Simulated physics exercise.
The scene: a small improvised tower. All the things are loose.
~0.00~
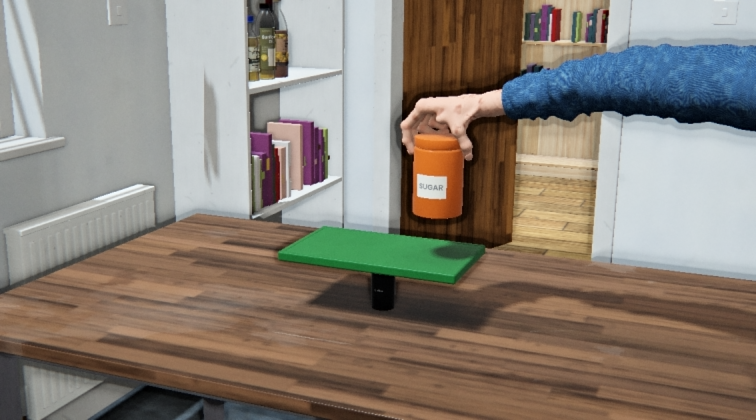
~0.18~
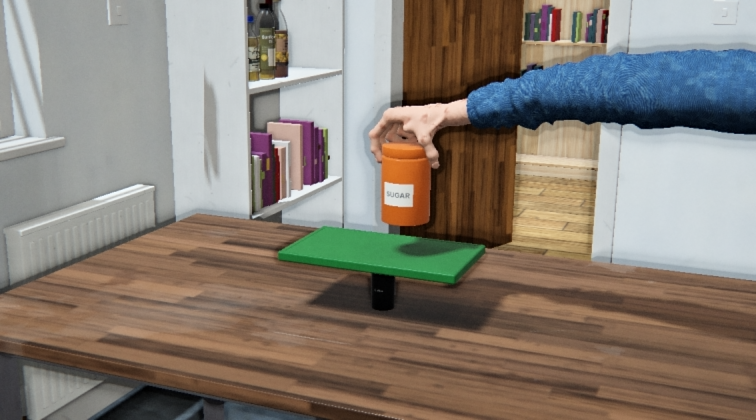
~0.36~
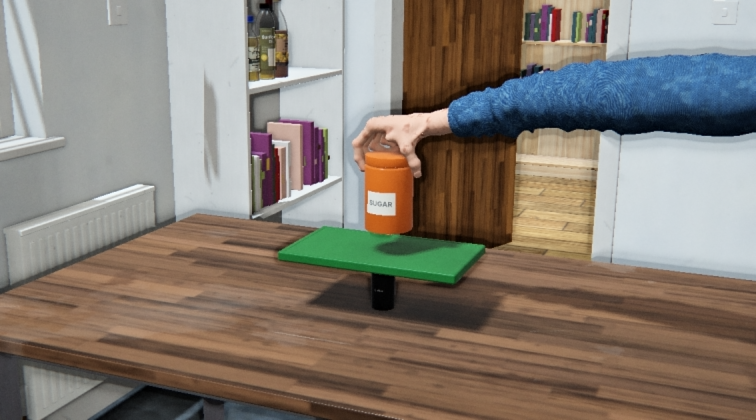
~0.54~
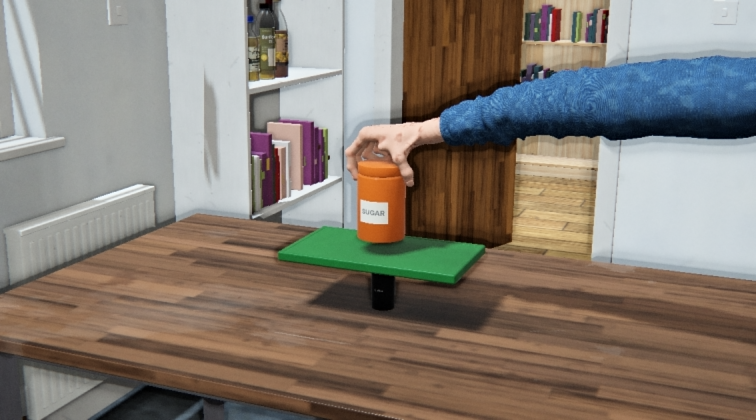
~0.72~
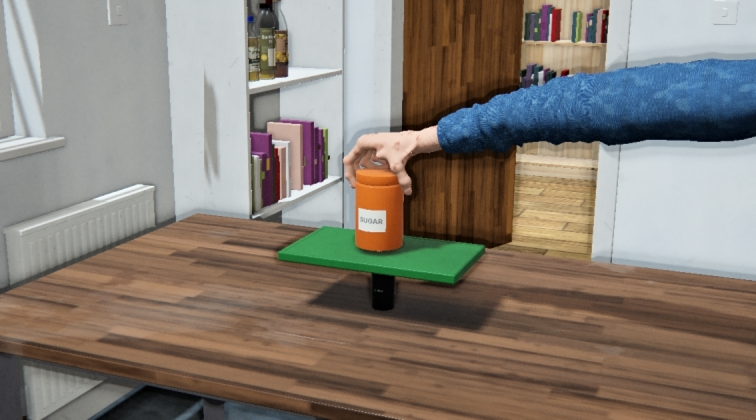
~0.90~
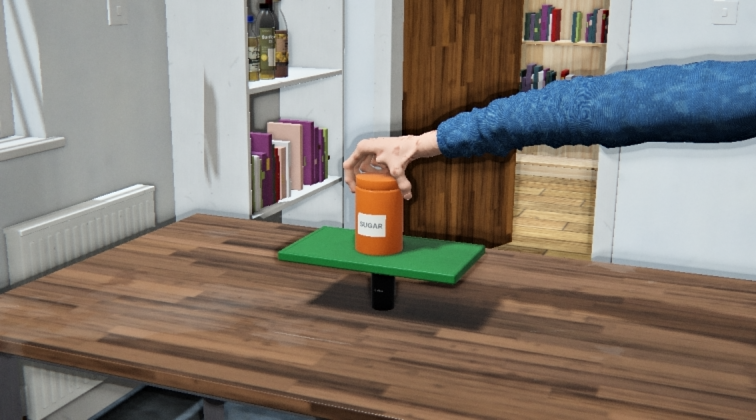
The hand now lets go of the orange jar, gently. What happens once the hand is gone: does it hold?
Outcome: The stack holds.
Around 1.10 s, nothing moves.
Around 1.30 s, orange jar resting near (379, 213).
Finally (2.0 s), all 3 still in place. Final places as the last picture's camera would see them, orange jar near (379, 213). The stack stays up.
